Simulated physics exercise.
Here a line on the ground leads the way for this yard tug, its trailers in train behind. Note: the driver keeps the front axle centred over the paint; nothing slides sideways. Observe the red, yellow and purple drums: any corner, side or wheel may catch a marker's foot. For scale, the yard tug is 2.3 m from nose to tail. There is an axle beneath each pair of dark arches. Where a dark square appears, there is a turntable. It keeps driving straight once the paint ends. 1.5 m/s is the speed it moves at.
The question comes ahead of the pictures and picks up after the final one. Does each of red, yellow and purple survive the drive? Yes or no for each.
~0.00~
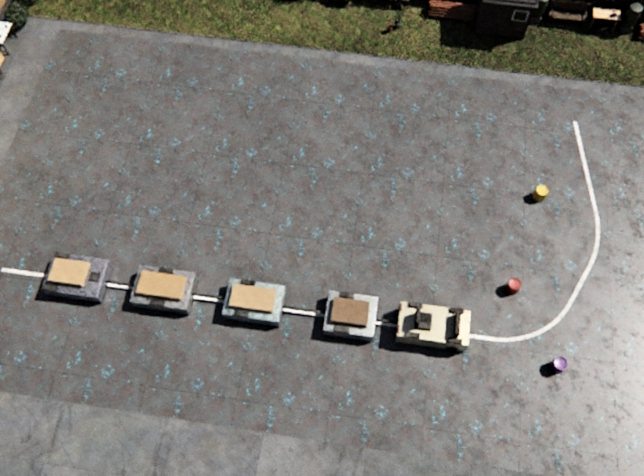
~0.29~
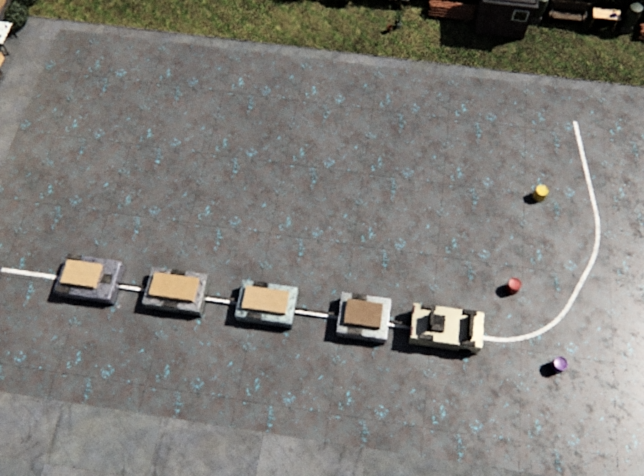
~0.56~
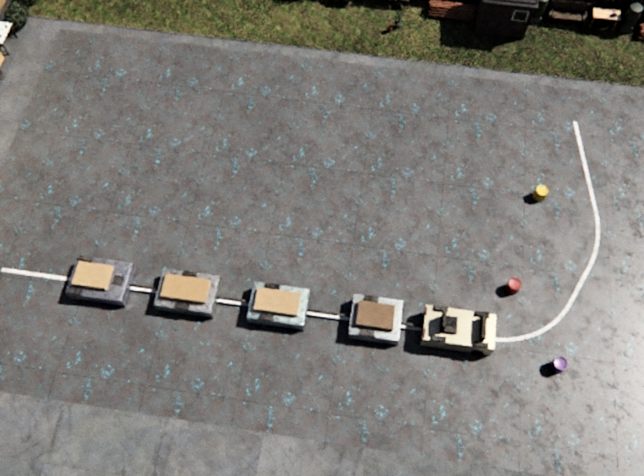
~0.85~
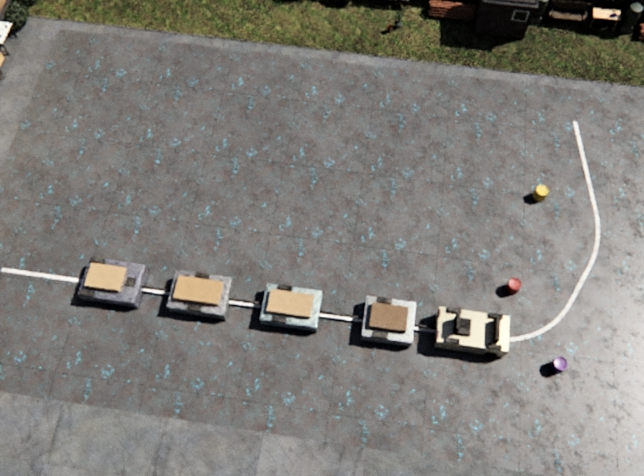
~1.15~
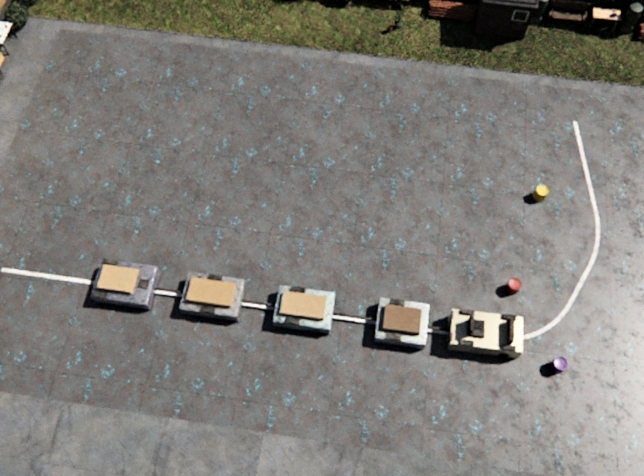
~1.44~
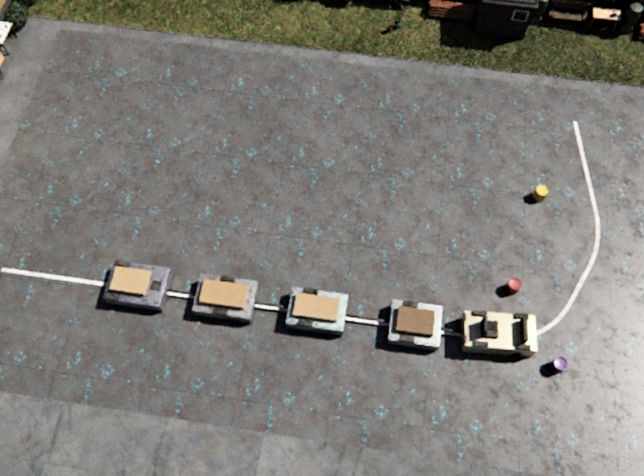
Red: No, yellow: Yes, purple: Yes.
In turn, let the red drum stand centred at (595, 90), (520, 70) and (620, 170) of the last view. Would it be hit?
The first place gets no contact, the second no contact, the third no contact.
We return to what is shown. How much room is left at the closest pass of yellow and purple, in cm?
For yellow it's 10, for purple it's 30.
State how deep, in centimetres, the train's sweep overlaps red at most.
For red, it's 65.
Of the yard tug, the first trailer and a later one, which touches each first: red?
For red, it is a subsequent trailer.
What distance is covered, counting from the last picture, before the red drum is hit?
Distance to contact: Approx. 7.0 m.
After 1.9 s, the last axle is at (136, 283) of the last picture, 5 cm off the line; purple has been passed with 30 cm to spare.
After 6.3 s, the last axle is at (308, 308) of the last picture, 5 cm off the line; the second trailer has hit red.
After 15.0 s, the last axle is at (573, 193) of the last picture, 95 cm off the line; yellow has been passed with 10 cm to spare.
After 18.0 s, the last axle is at (570, 94) of the last picture, 20 cm off the line; 1 of 3 struck in all.
